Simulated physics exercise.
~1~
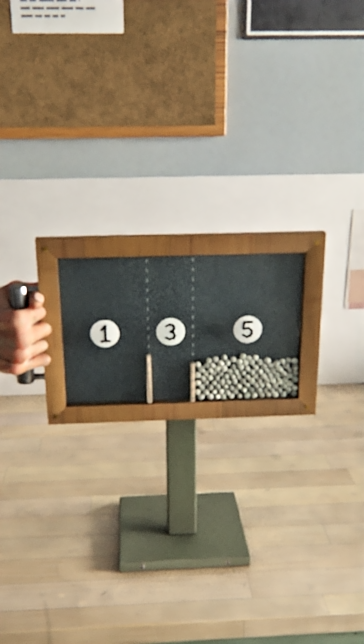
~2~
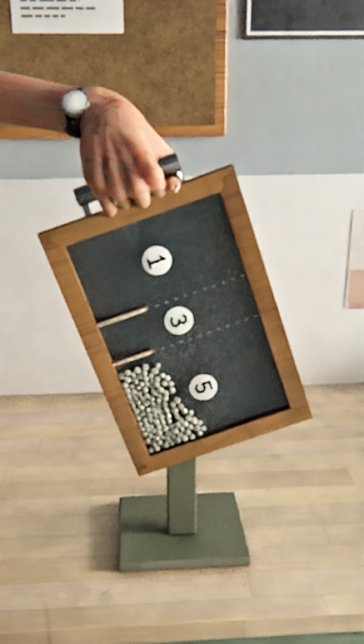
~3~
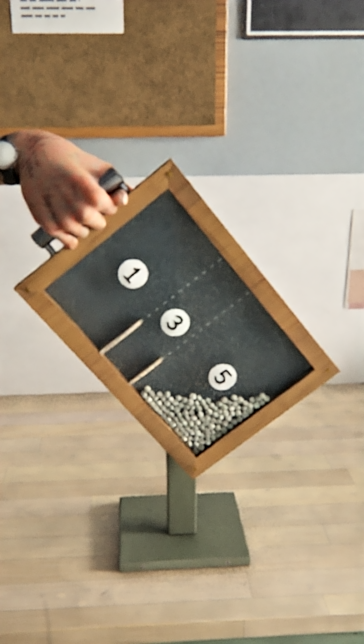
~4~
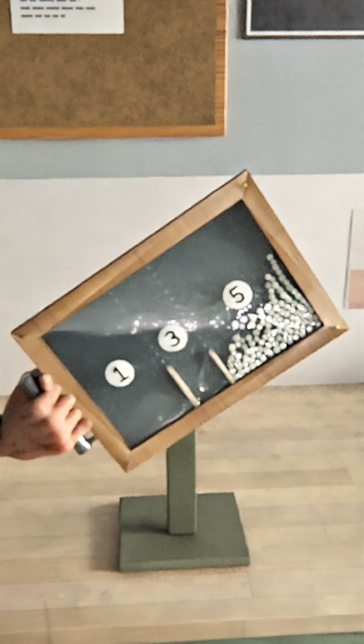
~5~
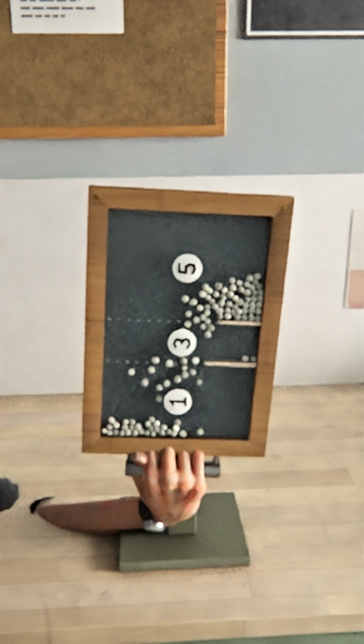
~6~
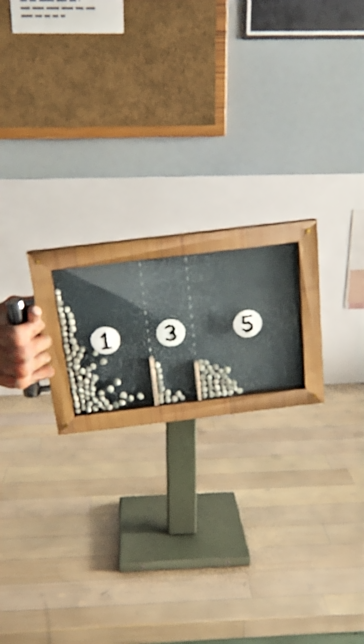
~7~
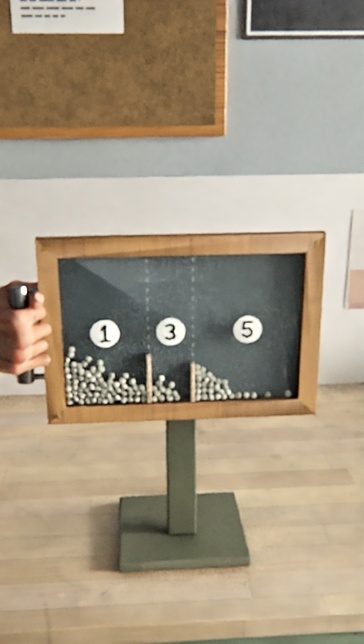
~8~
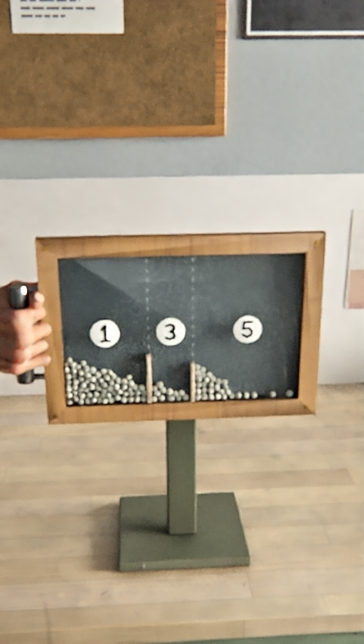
A hand turning a wood-framed case clockwise, then back past level and upright again, spilling pale beads mostly into the left strip.
